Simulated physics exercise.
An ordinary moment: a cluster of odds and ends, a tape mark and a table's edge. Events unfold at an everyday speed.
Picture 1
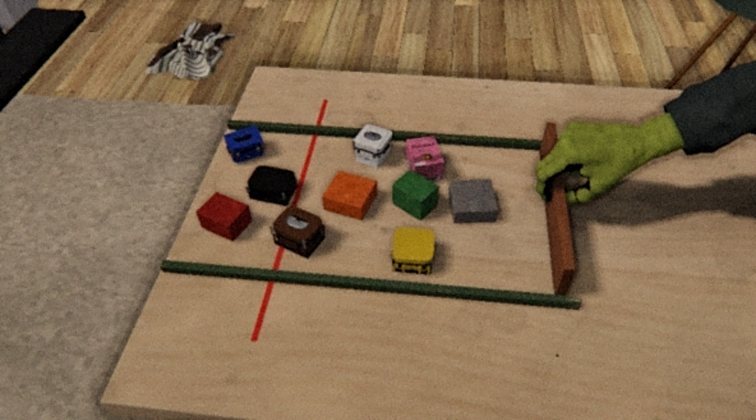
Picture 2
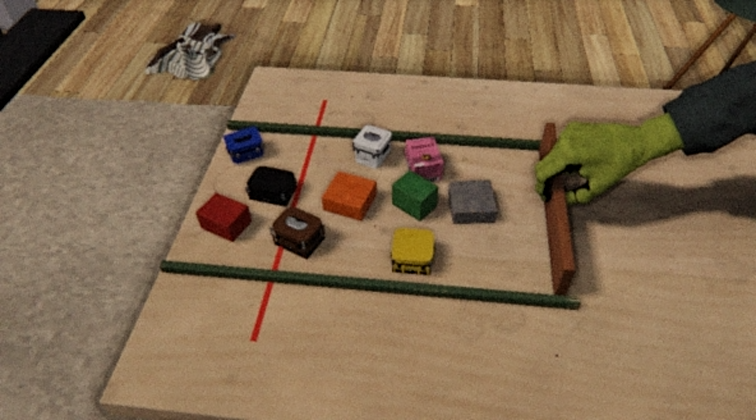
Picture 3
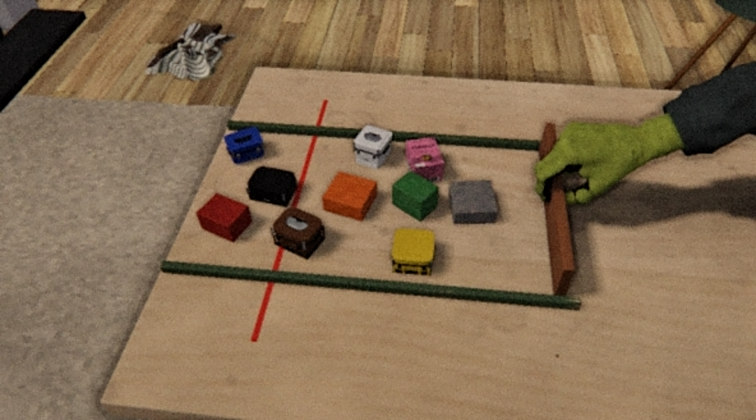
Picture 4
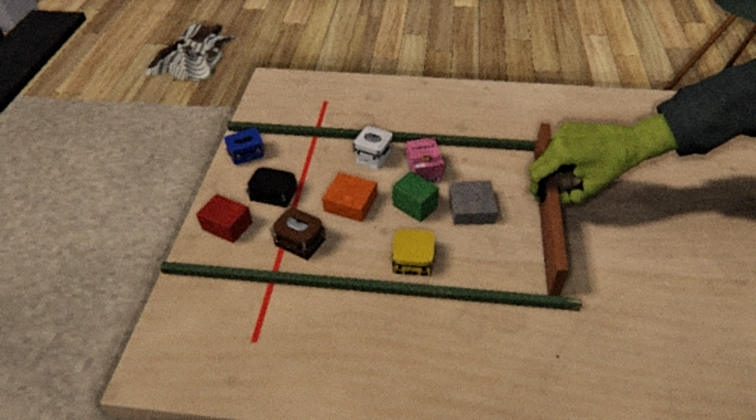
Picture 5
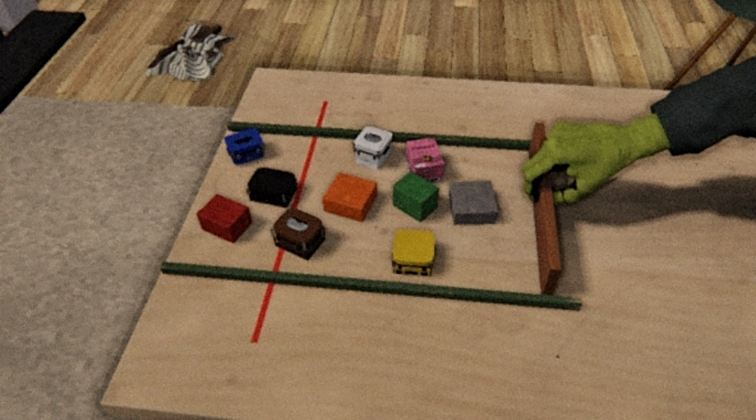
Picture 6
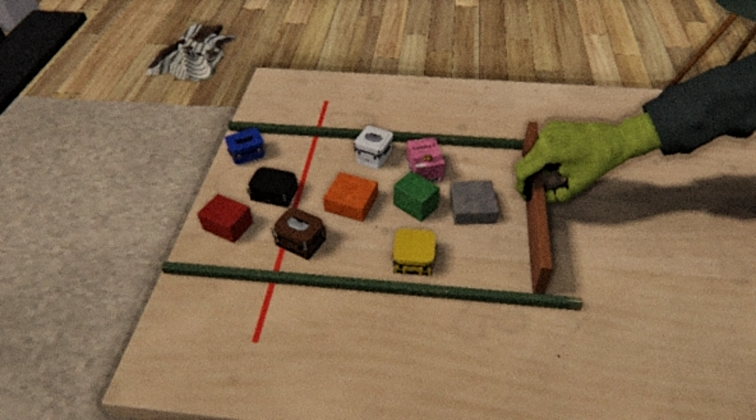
At the start, a green-gloved hand holds an upright brown board at the right of a tabletop, between two green rods, with small colourful cases and blocks scattered around a red line. The hand then slides the board slightly left, while the objects stay in place, untouched.
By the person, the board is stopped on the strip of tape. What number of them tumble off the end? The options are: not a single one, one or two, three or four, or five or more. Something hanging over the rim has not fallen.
My answer: One or two.
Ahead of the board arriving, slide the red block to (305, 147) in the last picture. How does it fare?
From that start, the object then is safe.
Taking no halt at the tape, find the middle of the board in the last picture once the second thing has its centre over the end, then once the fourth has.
At (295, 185) for the second, at (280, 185) for the fourth.
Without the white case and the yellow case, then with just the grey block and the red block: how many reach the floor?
You'd count 1 the first time and 0 the second time.
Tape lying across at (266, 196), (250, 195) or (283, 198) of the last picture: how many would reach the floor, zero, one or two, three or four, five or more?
In order: 3 or 4, at least five, three or four.
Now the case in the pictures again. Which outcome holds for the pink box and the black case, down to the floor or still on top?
I'd say the pink box stays where it is and the black case doesn't stay.
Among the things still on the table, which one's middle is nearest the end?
That would be the orange block, which ends nearest.
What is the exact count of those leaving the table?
The total comes to 1.
A little later, none off yet; blue case at rest near (246, 147); red block at rest near (226, 218); black case at rest near (274, 187).
Next, none off yet; blue case at rest near (246, 147); red block at rest near (226, 218); black case shifted a little near (251, 188).
Later still, none off yet; blue case at rest near (246, 147); red block at rest near (222, 220); black case shifted well along near (191, 186).
When it is over, the number that fall off is one or two; down, black case.
